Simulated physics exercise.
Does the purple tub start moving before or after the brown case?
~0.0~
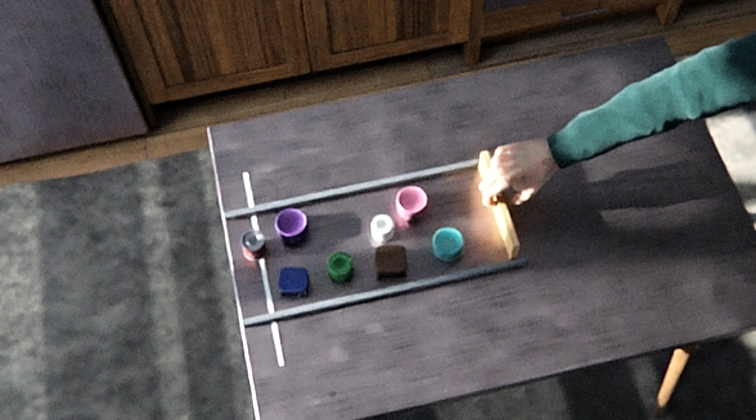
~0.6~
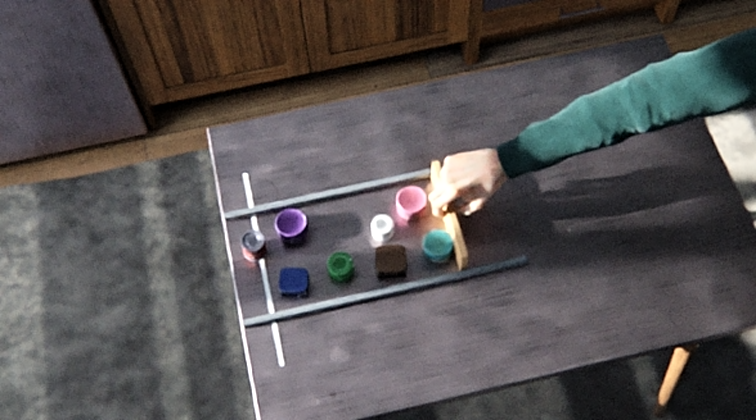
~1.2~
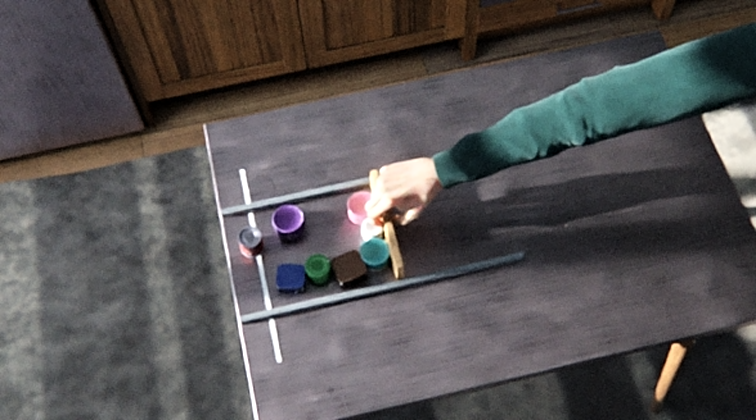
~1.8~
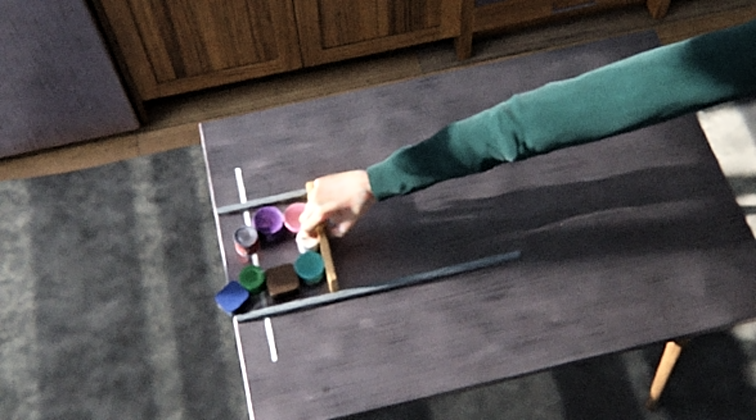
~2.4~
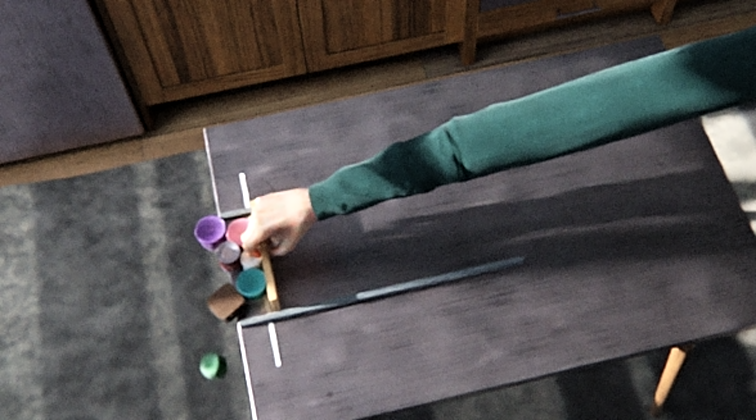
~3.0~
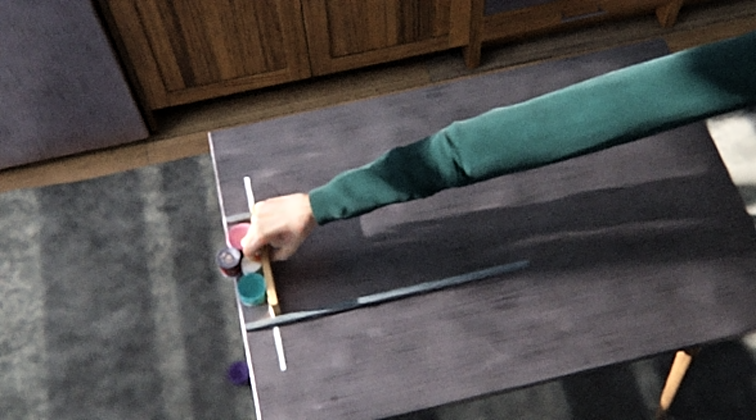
The purple tub starts moving after the brown case, which is already sliding left while the tub is still in place.
